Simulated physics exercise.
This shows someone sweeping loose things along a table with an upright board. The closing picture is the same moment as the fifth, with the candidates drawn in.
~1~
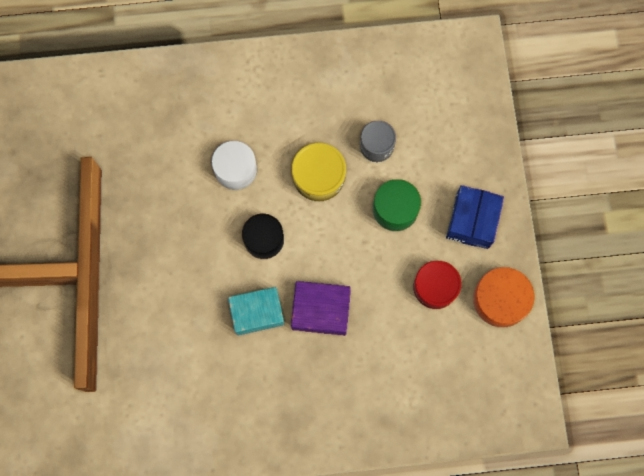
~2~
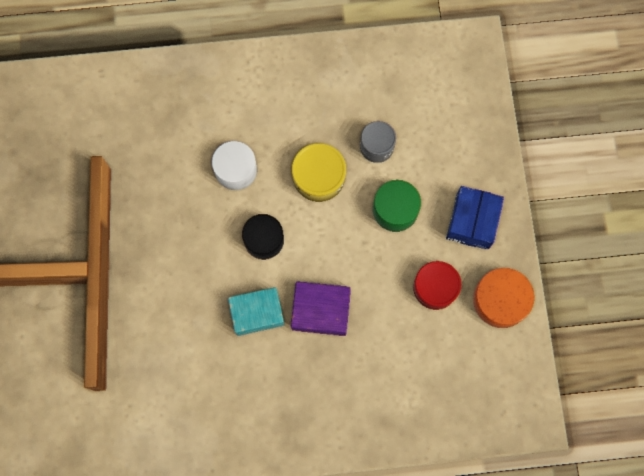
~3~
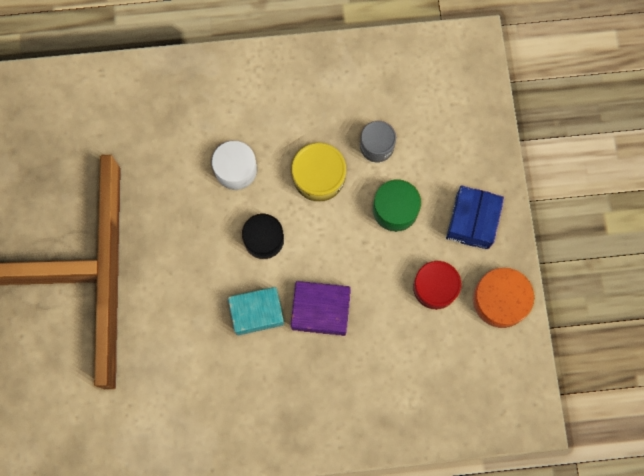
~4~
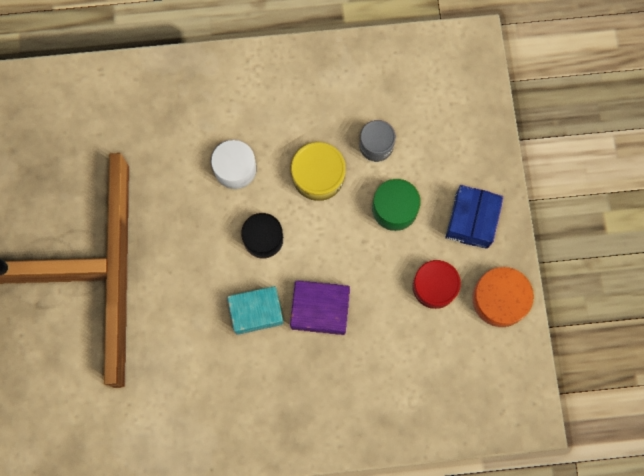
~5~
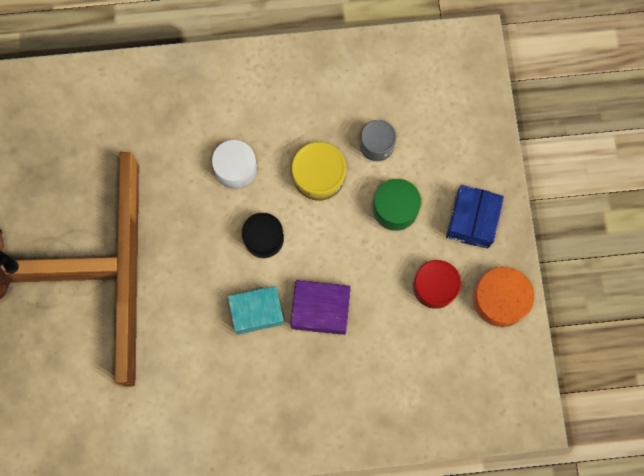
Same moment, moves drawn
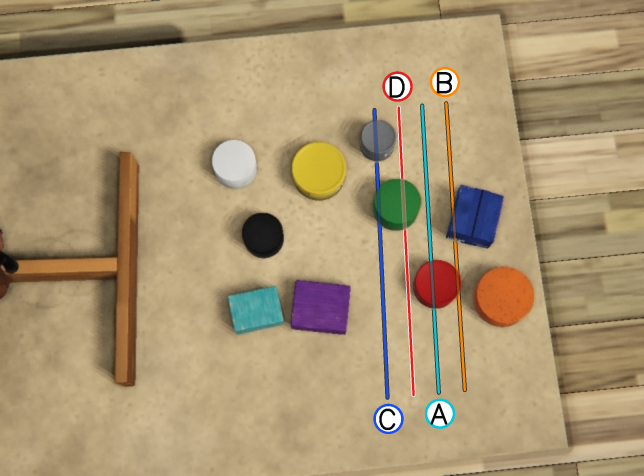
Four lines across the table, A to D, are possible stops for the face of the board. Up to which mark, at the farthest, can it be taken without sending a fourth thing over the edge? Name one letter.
Line B.
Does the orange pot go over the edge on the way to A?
Yes.
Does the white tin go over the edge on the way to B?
No.
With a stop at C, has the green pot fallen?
No.
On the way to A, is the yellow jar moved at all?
Yes.
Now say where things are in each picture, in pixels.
In the first picture, white tin (235, 166); yellow jar (319, 172); red jar (437, 286).
In the second picture, board (93, 268); blue box (475, 218).
In the third picture, board (103, 267); orange pot (503, 298).
In the fourth picture, board (113, 265); black pot (262, 236).
In the fifth picture, board (123, 264); green pot (397, 205); white tin (235, 165); yellow jar (319, 172).
On the copy, A at (430, 243); B at (455, 241); C at (381, 248); D at (406, 246).
On B. First, board (243, 252); white tin (272, 163); turquoise block (277, 313).
Then, board (362, 240); orange pot (538, 303); red jar (495, 274).
Finally, board (455, 231); orange pot over the edge; red jar over the edge; two fallen.
By contrast, A is within the limit but short; C is within the limit but short; D is within the limit but short.
